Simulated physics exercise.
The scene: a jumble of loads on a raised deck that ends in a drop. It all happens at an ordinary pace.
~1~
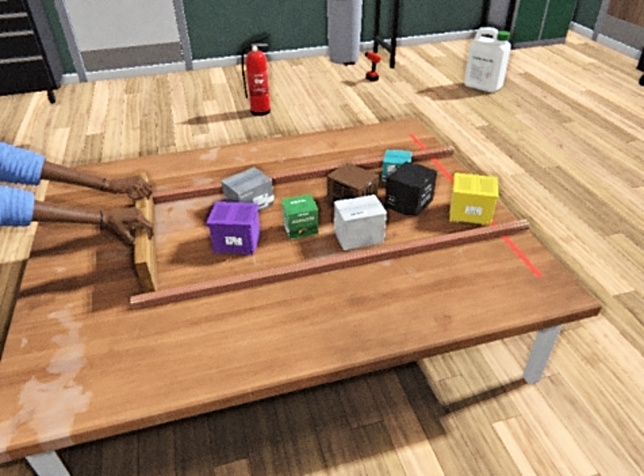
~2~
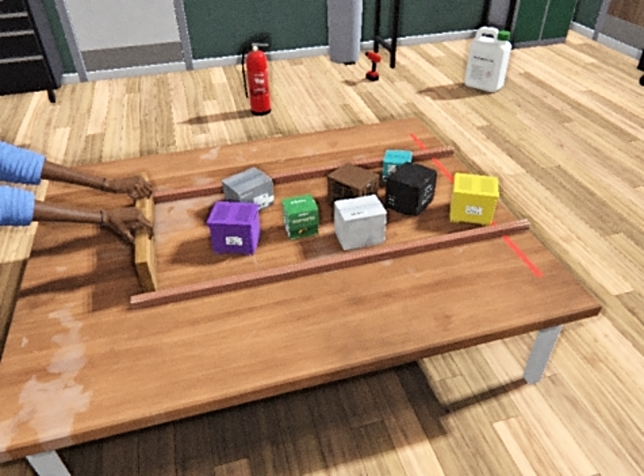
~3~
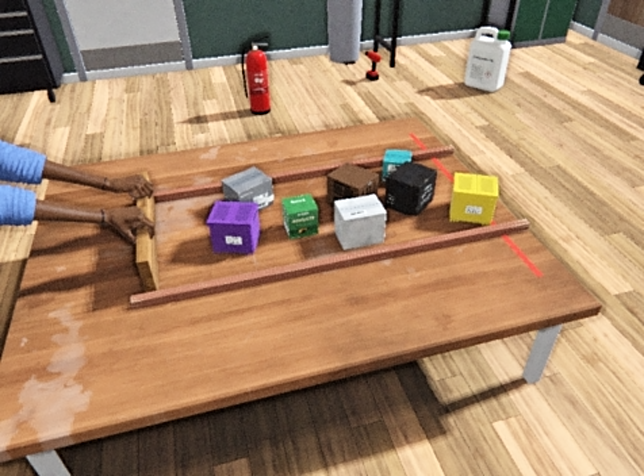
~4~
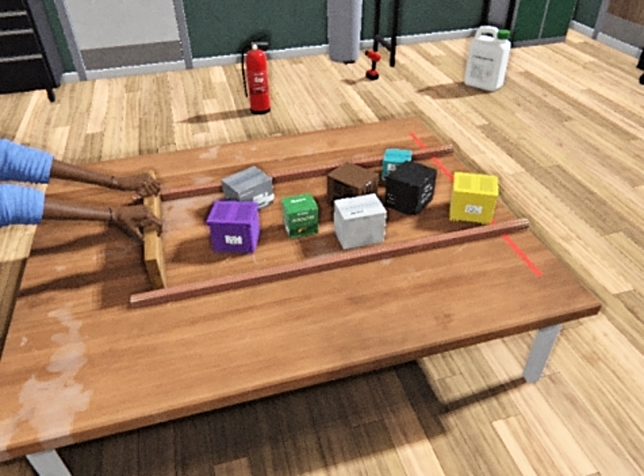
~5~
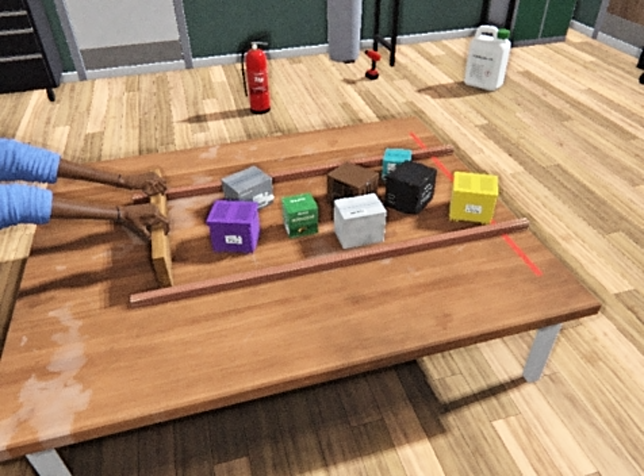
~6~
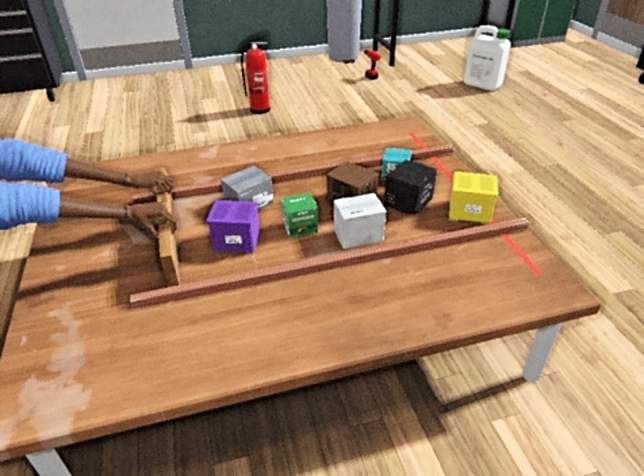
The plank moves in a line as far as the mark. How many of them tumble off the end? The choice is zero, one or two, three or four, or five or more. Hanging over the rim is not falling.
As it turns out, the number that fall off is five or more.
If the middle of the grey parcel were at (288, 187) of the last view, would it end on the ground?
From there it survives.
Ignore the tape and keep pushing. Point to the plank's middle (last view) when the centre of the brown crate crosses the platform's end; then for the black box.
For the brown crate at (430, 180), for the black box at (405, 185).
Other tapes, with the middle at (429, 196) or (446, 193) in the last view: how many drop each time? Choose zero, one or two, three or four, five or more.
In that order: Just one or two; five or more.
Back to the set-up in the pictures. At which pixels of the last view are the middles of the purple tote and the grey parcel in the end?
First (487, 178), then (467, 160).
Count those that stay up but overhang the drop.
That would be 3.
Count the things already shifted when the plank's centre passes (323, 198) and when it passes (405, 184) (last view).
6 and 8.
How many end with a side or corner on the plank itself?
3 of them.
Soon after, none off yet; yellow tote at rest near (473, 198); turquoise parcel at rest near (396, 165); black box at rest near (410, 188).
Then, none off yet; yellow tote at rest near (474, 198); turquoise parcel at rest near (396, 165); black box moved about its own width near (435, 185).
Further on, none off yet; yellow tote moved about its own width near (506, 198); turquoise parcel moved well along near (436, 154); black box moved well along near (496, 174).
At rest, the number that fall off is five or more; fallen, green box, brown crate, black box, turquoise parcel and yellow tote.
